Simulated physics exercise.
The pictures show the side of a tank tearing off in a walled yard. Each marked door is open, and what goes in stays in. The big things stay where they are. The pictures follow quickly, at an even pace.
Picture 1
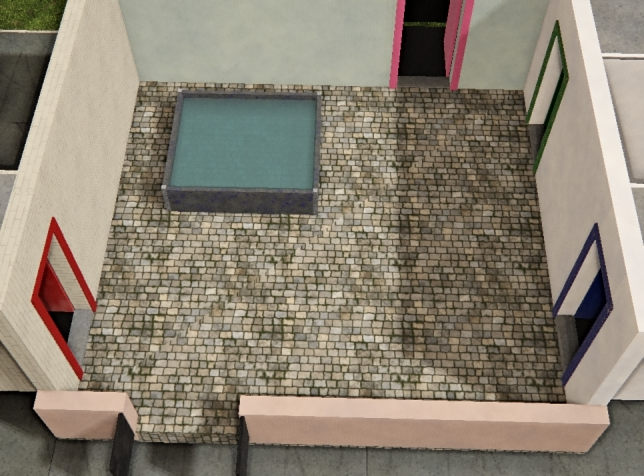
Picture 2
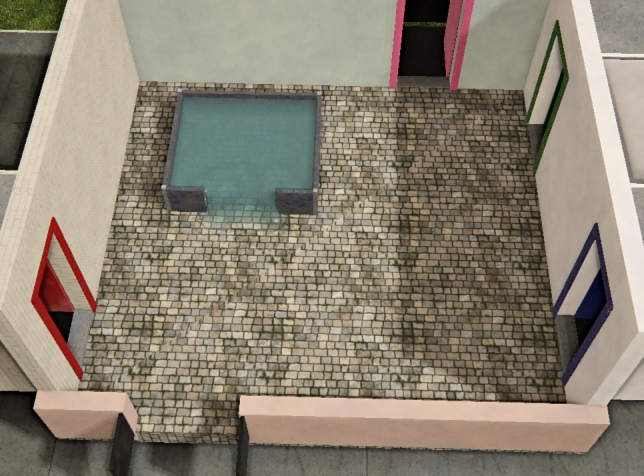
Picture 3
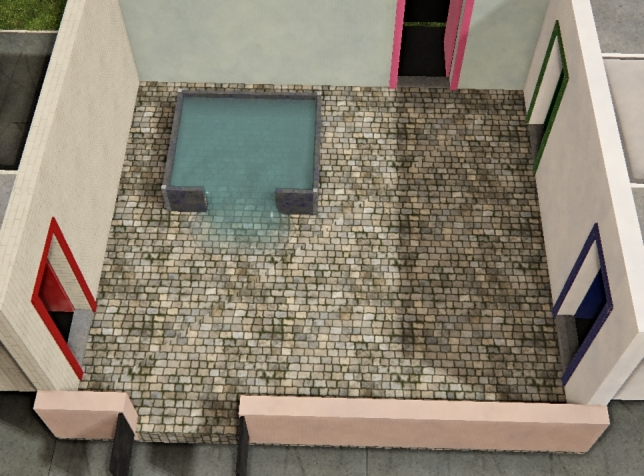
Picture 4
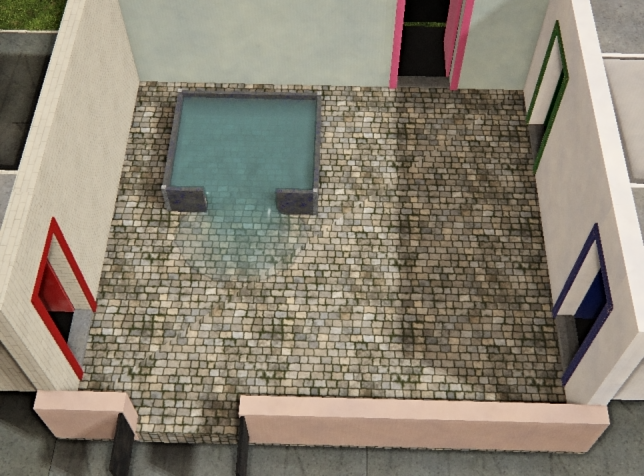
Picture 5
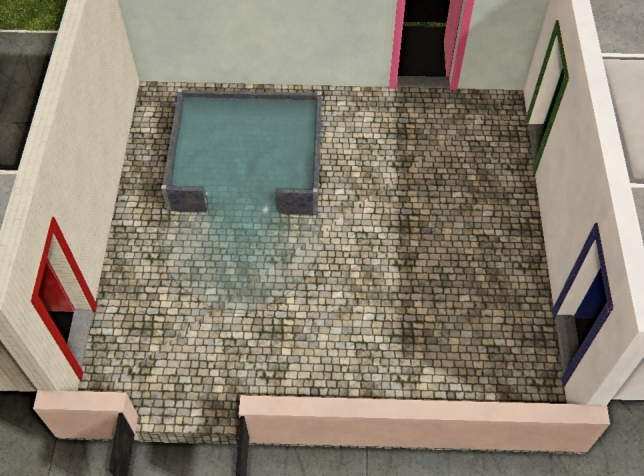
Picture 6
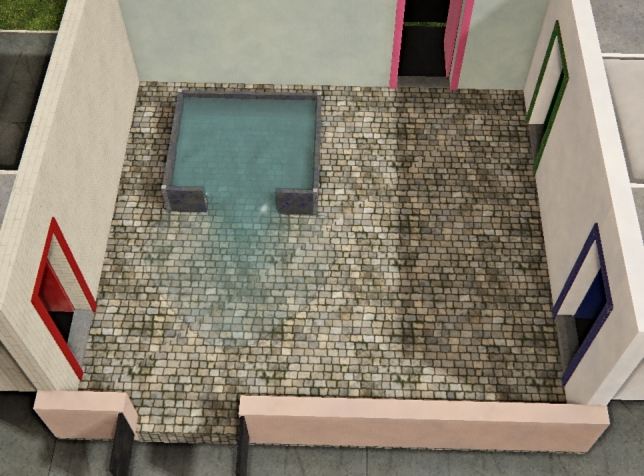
A walled yard paved with worn cobblestones is seen from high above, in a view that stays still. A dark-rimmed tank of still, blue-green water sits towards the back left, with a red-framed opening on the left wall, pink at the back, green and blue on the right, and a low pinkish wall in front. The tank's near side opens in the middle, and water pours through the gap and spreads forward over the stones in a widening, thinning sheet.
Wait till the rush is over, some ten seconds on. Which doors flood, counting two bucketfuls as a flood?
The red door admits no more than that; the green door admits no more than that; the pink door admits no more than that; the blue door admits no more than that.
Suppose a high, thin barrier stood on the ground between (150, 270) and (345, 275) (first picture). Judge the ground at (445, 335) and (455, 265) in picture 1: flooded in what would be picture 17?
As listed: Not flooded, awash.
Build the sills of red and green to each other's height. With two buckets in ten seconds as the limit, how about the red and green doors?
One by one: The red door floods; the green door lets less in.
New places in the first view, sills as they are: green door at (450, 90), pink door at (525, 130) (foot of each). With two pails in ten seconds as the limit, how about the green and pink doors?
Green stays under, pink stays under.
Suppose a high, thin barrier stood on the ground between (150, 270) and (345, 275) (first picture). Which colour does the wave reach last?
Last comes the door marked pink.
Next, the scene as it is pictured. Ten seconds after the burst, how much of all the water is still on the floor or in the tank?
Close to 64 %.
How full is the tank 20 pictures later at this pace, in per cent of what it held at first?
Near 46 in a hundred.
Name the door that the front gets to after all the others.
That is the pink-painted one.
A moment on, water covers 25 % of the floor; the red door not reached, the green door not reached, the pink door not reached, the blue door not reached.
Next, water covers 35 % of the floor; the red door wet at the sill, nothing in, the green door not reached, the pink door not reached, the blue door not reached.
Then, water covers 40 % of the floor; the red door wet at the sill, nothing in, the green door not reached, the pink door not reached, the blue door not reached.
Later, water covers 50 % of the floor; the red door under two buckets in, the green door not reached, the pink door not reached, the blue door wet at the sill, nothing in.
In the end, water covers 75 % of the floor; the red door under two buckets in, the green door wet at the sill, nothing in, the pink door wet at the sill, nothing in, the blue door wet at the sill, nothing in.
